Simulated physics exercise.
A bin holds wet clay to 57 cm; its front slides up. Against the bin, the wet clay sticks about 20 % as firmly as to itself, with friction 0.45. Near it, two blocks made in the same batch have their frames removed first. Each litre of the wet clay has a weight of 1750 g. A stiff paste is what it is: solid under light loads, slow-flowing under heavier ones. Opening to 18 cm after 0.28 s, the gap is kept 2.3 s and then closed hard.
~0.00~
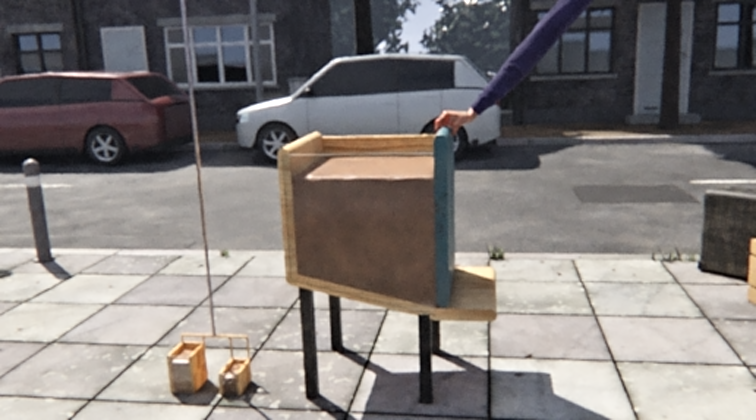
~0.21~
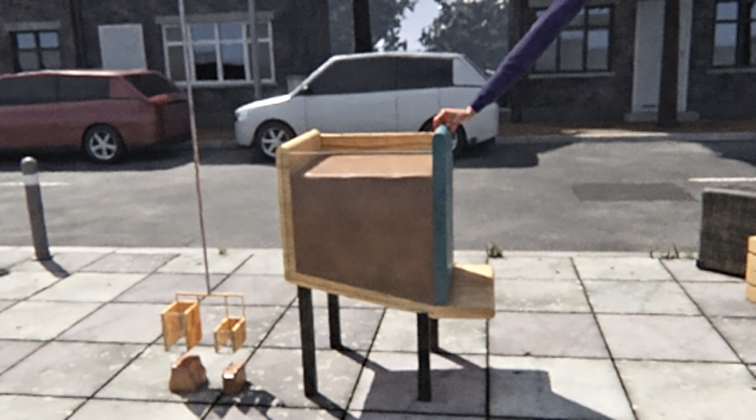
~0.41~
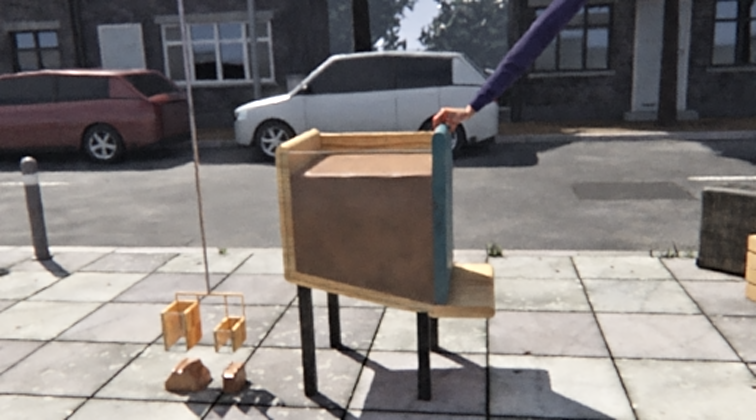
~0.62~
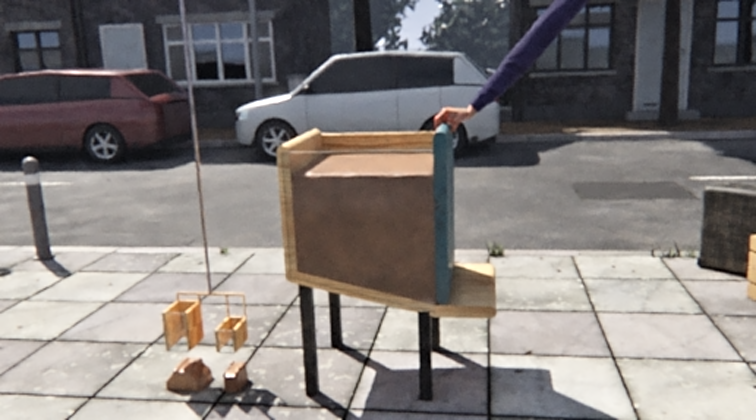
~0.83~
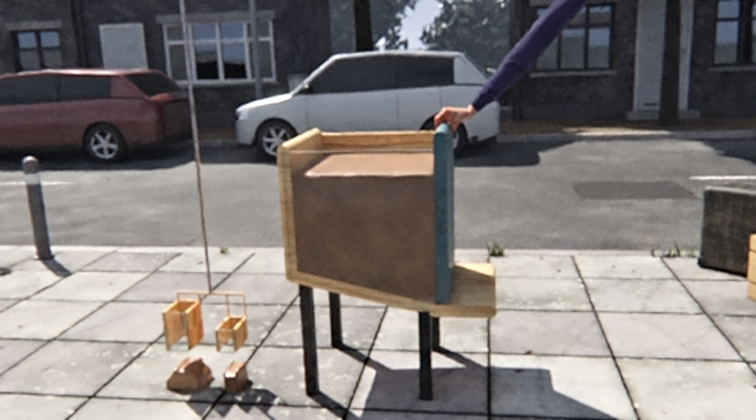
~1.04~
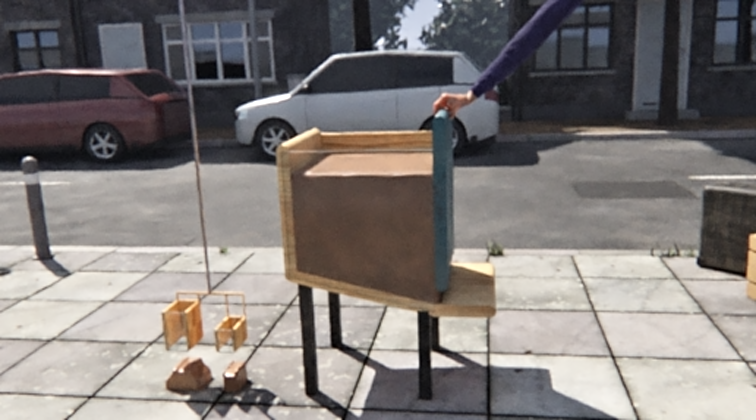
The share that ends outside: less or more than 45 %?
Result: Exceeding 45 per cent.
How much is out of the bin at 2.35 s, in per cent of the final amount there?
Around 70 percent.
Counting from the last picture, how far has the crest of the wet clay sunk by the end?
The gap comes to about 28 centimetres.
After 1.64 s, the hatch is 18 cm open and 19 % is out.
After 2.35 s, the hatch is 18 cm open and 44 % is out.
After 3.06 s, the hatch is 18 cm open and 59 % is out.
After 3.77 s, the hatch is 4.4 cm open and 67 % is out.
After 4.43 s, the hatch is shut and 67 % is out.
